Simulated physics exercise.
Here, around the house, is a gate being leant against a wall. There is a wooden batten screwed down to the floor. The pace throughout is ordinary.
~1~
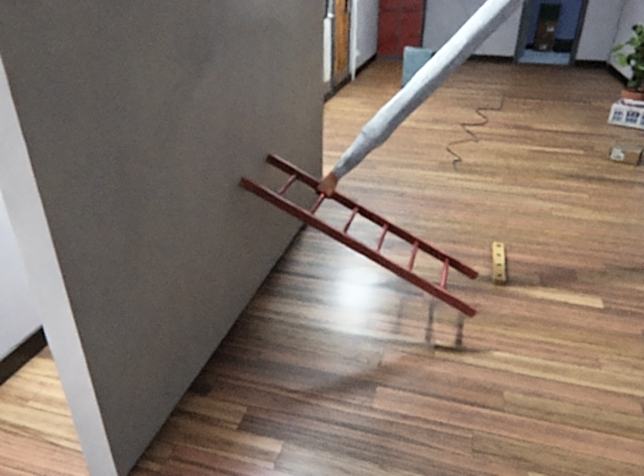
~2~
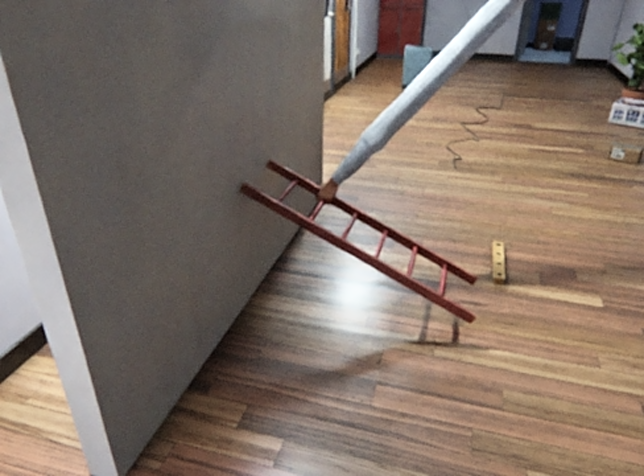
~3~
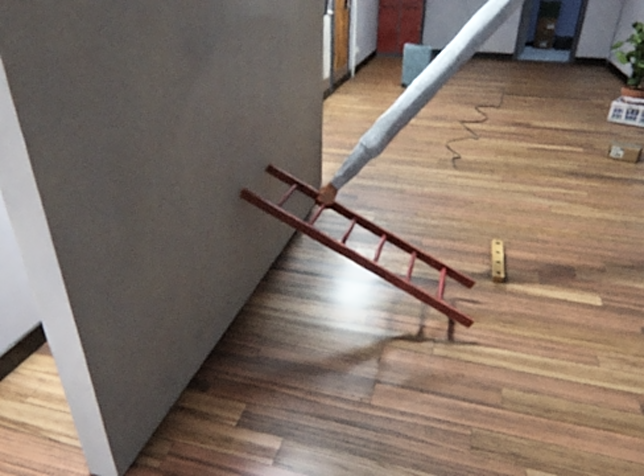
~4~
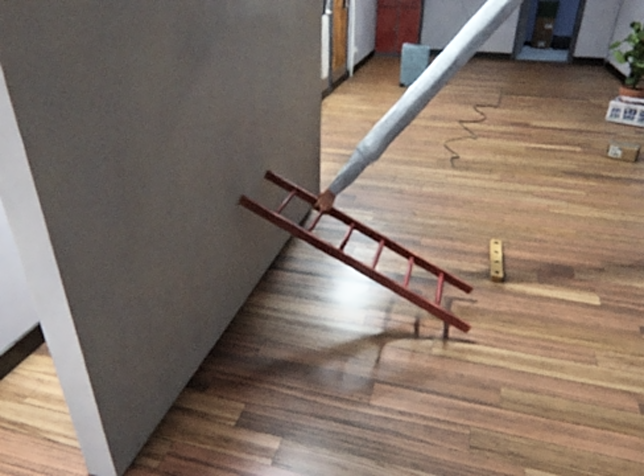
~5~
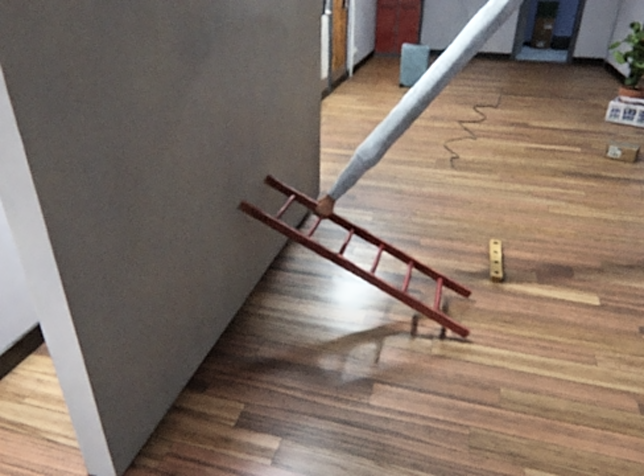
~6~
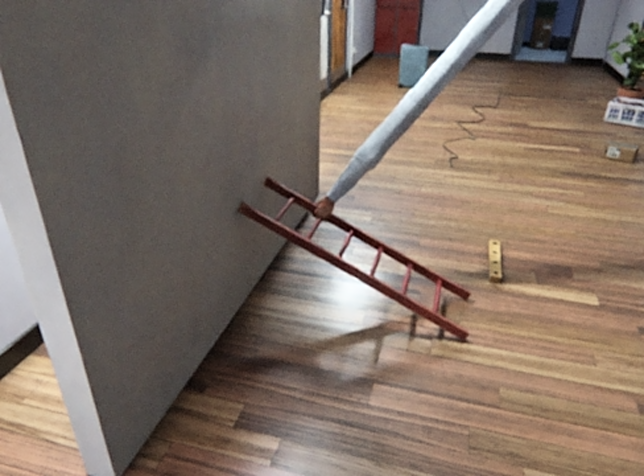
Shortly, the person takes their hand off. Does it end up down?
It goes down.
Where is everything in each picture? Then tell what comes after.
Still on the way; red gate (365, 231); batten (499, 263), in the first picture.
Still on the way; red gate (365, 237); batten (498, 262), in the second picture.
Still on the way; red gate (364, 241); batten (498, 260), in the third picture.
Still on the way; red gate (362, 247); batten (496, 260), in the fourth picture.
Still on the way; red gate (361, 252); batten (496, 260), in the fifth picture.
In place, still held; red gate (361, 254); batten (495, 260), in the sixth picture.
Then, 0.22 s later than the last frame, red gate tilted by 7° near (365, 267).
Then, 0.32 s later than the last frame, red gate tilted by 18° near (370, 286).
When it is over, the red gate gives way at the feet, near (372, 299).
